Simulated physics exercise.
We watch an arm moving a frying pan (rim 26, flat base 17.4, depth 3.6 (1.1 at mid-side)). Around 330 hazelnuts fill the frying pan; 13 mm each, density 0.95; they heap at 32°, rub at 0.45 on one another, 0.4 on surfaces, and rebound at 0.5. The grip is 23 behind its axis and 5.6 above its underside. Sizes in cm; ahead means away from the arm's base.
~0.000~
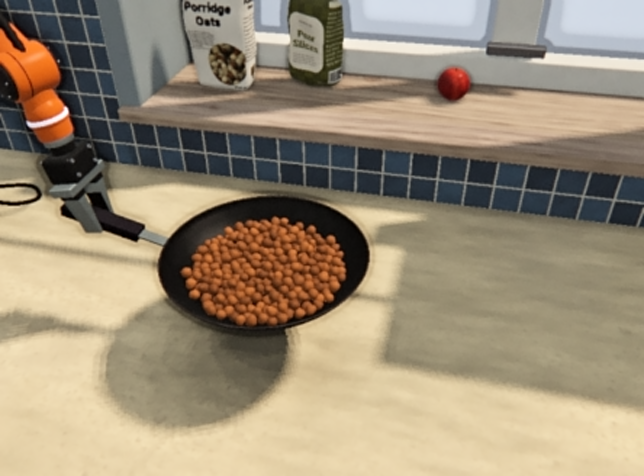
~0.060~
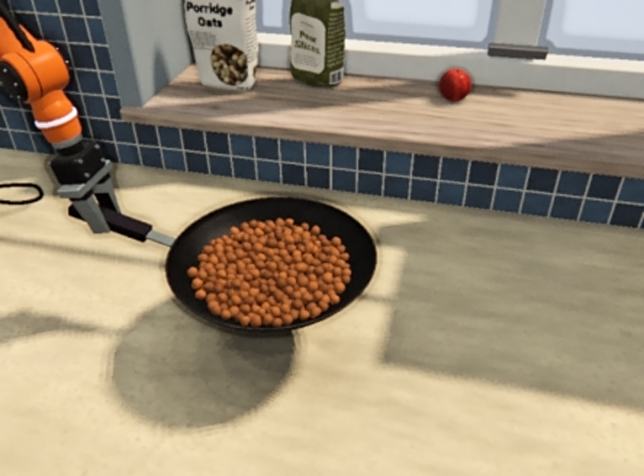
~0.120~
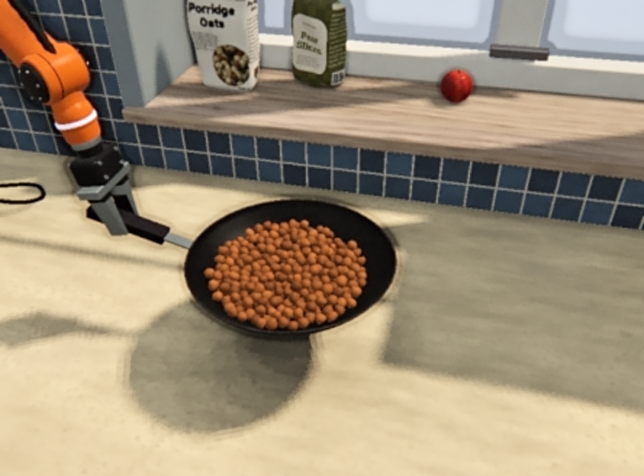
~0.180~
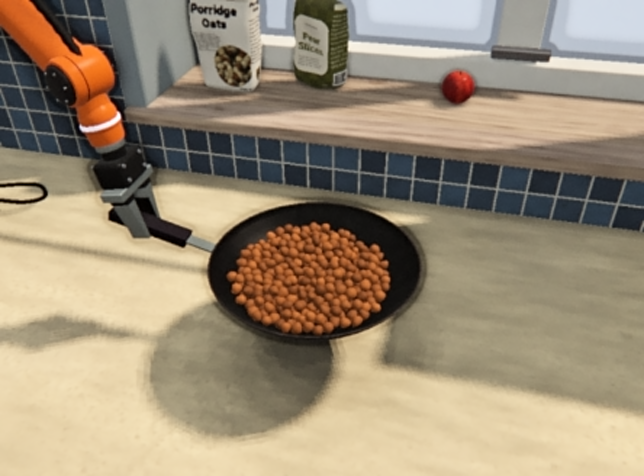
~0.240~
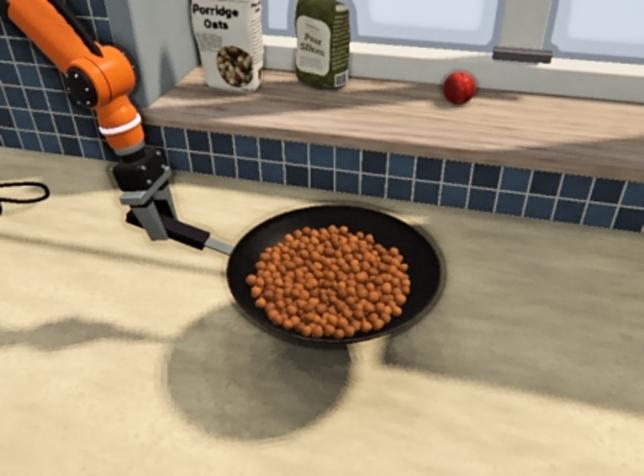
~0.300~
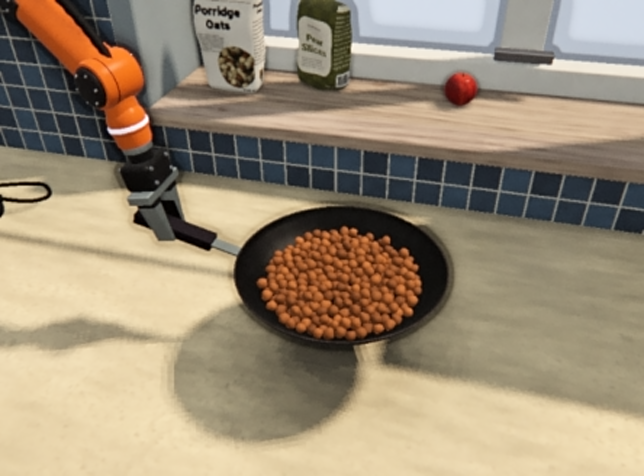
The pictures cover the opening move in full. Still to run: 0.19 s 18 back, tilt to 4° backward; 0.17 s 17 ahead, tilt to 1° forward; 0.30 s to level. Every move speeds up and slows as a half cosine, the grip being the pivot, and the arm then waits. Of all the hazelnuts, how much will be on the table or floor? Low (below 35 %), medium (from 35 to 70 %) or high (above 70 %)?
Share on the table or floor: Low (below 35 %).
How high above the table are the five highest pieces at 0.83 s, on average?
About 31 cm.
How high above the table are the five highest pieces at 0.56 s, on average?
Some 19 cm.
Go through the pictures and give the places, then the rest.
The frying pan middle at (266, 265), level; upper third of the load around (264, 267), from x 185 to 340, top at y 220; 326 in the frying pan, in the first picture.
The frying pan middle at (273, 266), level; upper third of the load around (269, 267), from x 195 to 345, top at y 225, in the second picture.
The frying pan middle at (292, 269), level; upper third of the load around (284, 268), from x 210 to 360, top at y 225, in the third picture.
The frying pan middle at (315, 273), level; upper third of the load around (305, 270), from x 235 to 385, top at y 230, in the fourth picture.
The frying pan middle at (334, 276), level; upper third of the load around (323, 274), from x 250 to 405, top at y 230, in the fifth picture.
The frying pan middle at (341, 277), level; upper third of the load around (340, 277), from x 265 to 415, top at y 230; 326 in the frying pan, in the sixth picture.
After 0.56 s, tilted 2° backward, highest piece 19 above the table; 318 in the frying pan, 8 in flight or on a rim.
After 0.83 s, level, highest piece 35 above the table; 244 in the frying pan, 10 on the table or floor, 72 in flight or on a rim.
After 1.16 s, level, highest piece 15 above the table; 255 in the frying pan, 64 on the table or floor, 7 in flight or on a rim.
After 2.21 s, level, highest piece 15 above the table; 255 in the frying pan, 71 on the table or floor.
In the end, 255 in the frying pan, 71 on the table or floor. That is 22 % on the table or floor.
